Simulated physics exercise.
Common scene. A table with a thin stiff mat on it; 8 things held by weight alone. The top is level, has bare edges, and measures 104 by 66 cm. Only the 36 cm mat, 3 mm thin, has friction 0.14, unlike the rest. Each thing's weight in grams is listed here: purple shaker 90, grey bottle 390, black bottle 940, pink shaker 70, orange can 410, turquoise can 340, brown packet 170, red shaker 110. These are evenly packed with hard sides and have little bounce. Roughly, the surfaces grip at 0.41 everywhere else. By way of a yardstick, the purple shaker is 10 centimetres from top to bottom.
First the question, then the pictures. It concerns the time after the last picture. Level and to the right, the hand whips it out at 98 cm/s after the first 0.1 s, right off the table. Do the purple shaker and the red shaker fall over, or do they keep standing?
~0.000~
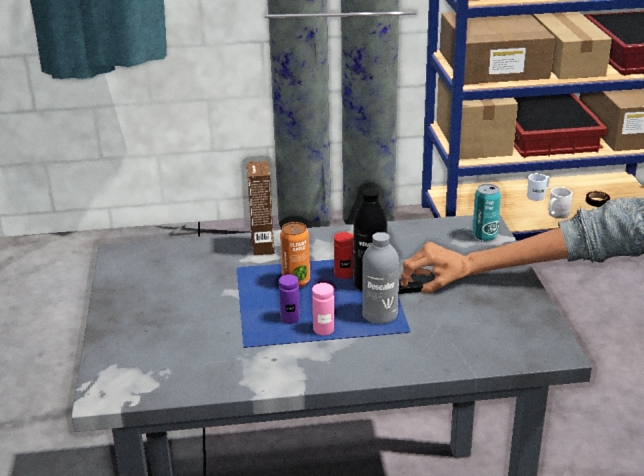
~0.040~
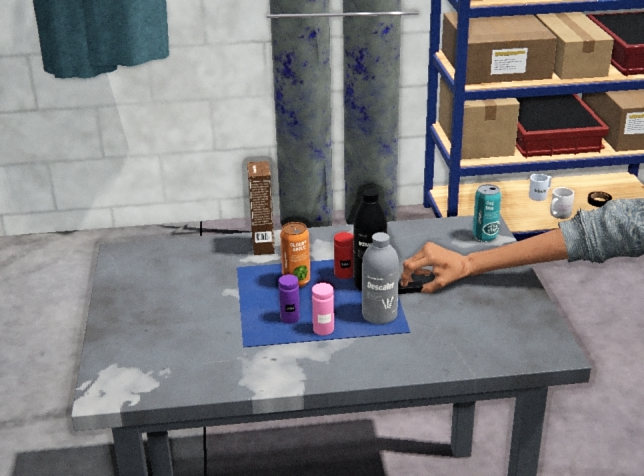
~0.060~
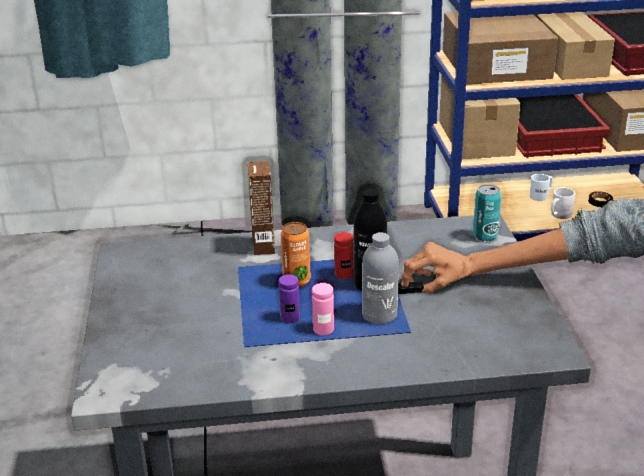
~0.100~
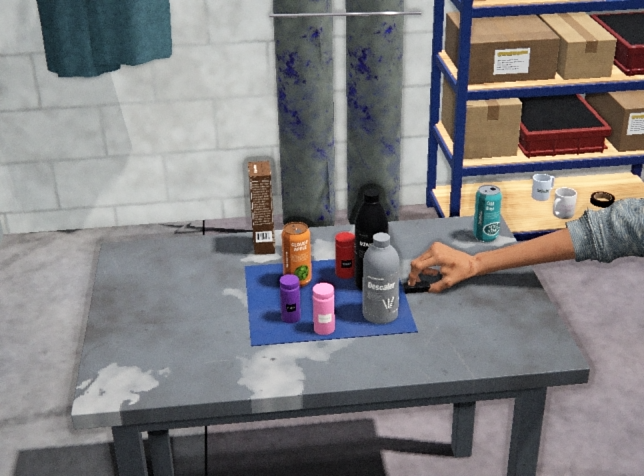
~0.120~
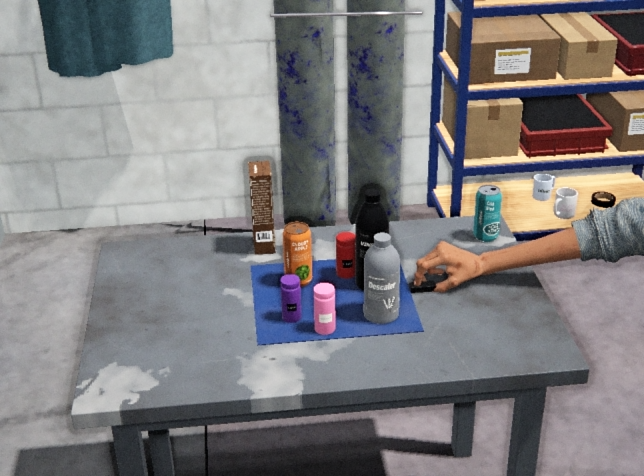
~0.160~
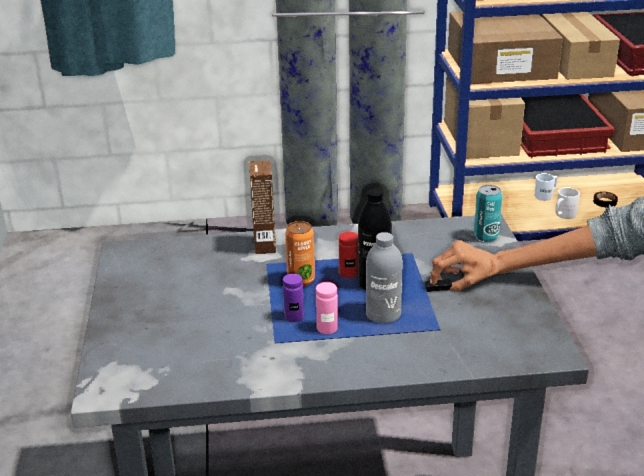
At the end, purple shaker: Stays up; red shaker: Goes over.
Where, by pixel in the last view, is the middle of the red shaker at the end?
Around pixel (463, 257).
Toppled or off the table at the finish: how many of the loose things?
I make it 4.
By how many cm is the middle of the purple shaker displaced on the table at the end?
It ends about 4 centimetres from where it started.
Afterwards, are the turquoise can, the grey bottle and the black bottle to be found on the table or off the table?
Final state - the turquoise can stays within bounds; the grey bottle ends out of bounds; the black bottle ends out of bounds.
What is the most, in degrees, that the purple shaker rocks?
Maximum lean: 8°.
By 0.56 s, 46 cm of pull; red shaker 18 cm from its spot near (421, 250); purple shaker 4 cm from its spot near (306, 298); pink shaker tilted 20°.
By 0.96 s, 85 cm of pull; grey bottle and black bottle now off the table; red shaker on its side near (463, 258); purple shaker 4 cm from its spot near (306, 298).
When it is over (2.0 s), off the table but upright, grey bottle and black bottle; lying over on the table, pink shaker and red shaker; the other 4 within 6 cm of the start. End places, in pixels of the last picture, purple shaker near (306, 298), red shaker near (463, 257).
